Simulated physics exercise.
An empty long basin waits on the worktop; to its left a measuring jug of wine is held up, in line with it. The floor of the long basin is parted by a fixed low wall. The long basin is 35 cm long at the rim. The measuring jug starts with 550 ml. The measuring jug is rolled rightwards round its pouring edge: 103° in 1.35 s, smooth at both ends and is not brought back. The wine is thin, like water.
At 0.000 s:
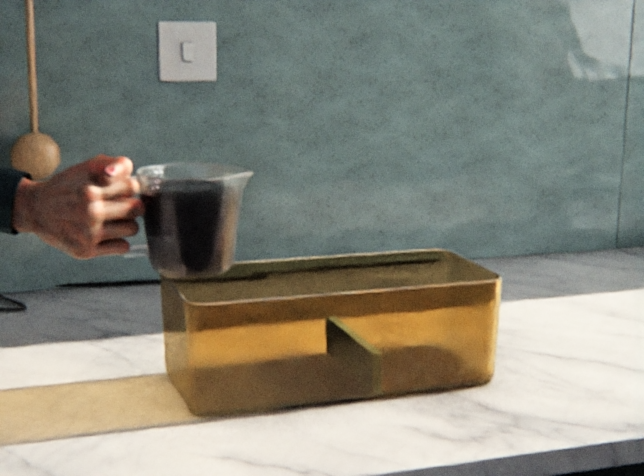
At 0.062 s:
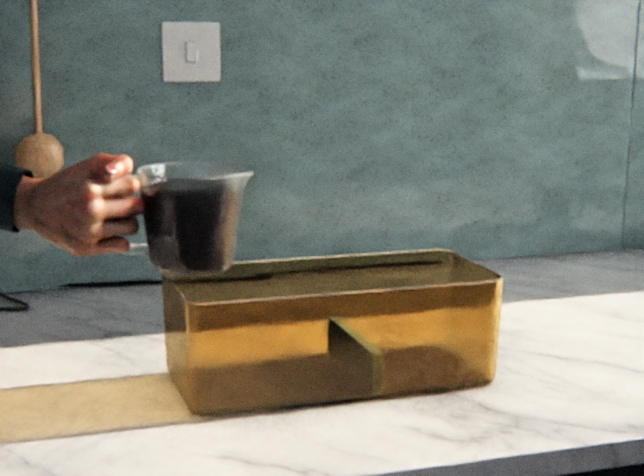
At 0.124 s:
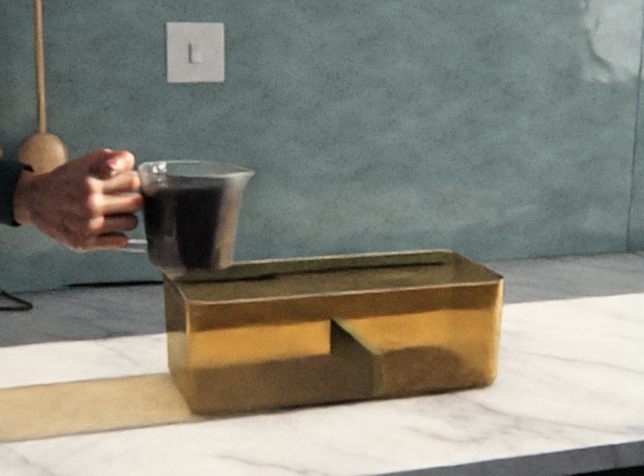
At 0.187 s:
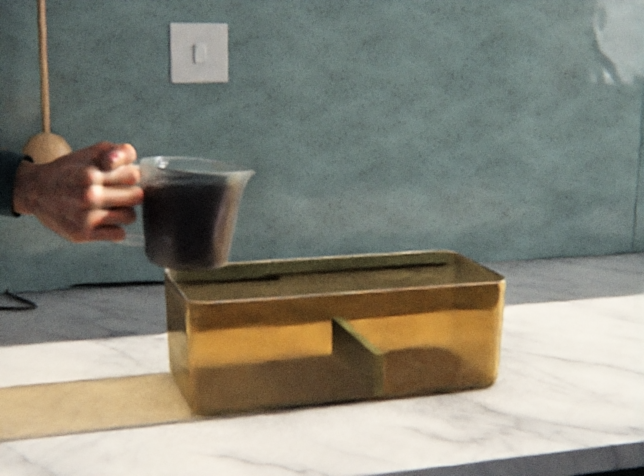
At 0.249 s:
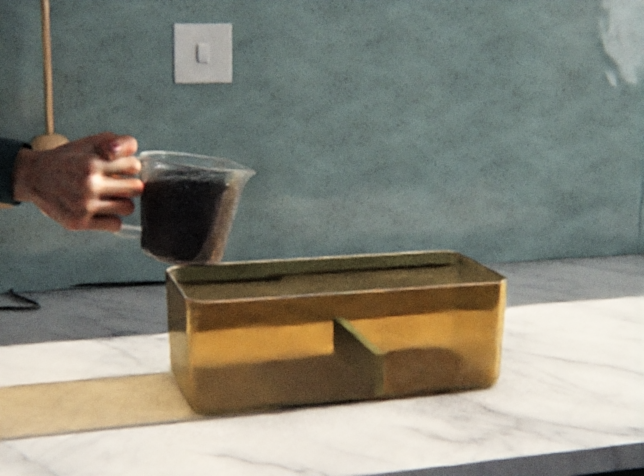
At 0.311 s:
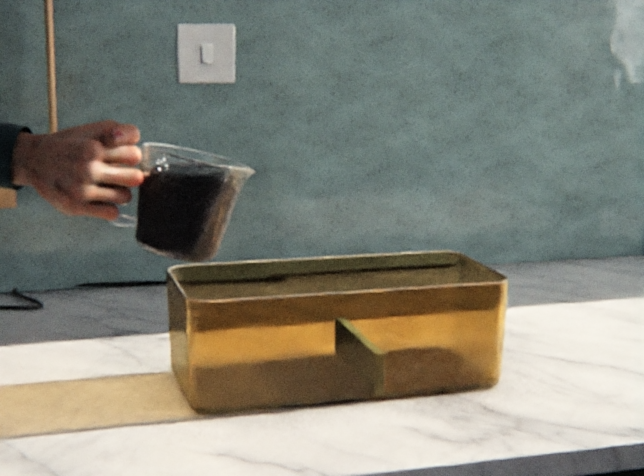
A hand at the left holds a clear measuring jug of dark wine upright, near the left end of an empty amber long basin on a marble worktop. The jug then tilts slightly rightwards, slowly at first, its base swinging left while the wine shifts towards the spout.
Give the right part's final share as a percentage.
About 9 per cent.
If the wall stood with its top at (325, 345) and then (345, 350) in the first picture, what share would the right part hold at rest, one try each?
In turn about 80 and 40 per cent.
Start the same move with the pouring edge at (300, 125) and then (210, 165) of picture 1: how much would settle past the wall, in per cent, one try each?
First 95, then 5 per cent.
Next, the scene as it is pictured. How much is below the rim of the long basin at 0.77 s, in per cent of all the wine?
About 8 per cent.
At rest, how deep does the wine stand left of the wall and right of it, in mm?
Left about 18 mm, right about 2 mm.
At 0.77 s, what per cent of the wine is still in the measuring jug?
Some 74 per cent.
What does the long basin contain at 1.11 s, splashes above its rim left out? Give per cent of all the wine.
Some 60 per cent.
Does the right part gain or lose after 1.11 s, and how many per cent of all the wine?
It goes up by about 6.
Then, 0.77 s in, the tilt is 63° and 73 per cent is still to pour, 8 is left of the wall and 0 right of it.
Then, 1.11 s in, the tilt is 95° and 18 per cent is still to pour, 56 is left of the wall and 3 right of it.
Then, 1.47 s in, the tilt is 103° and 0 per cent is still to pour, 90 is left of the wall and 7 right of it.
Then, 1.85 s in, the tilt is 103° and 0 per cent is still to pour, 90 is left of the wall and 9 right of it.
Finally, 90 per cent lies left of the wall, 9 right of it and 1 outside.
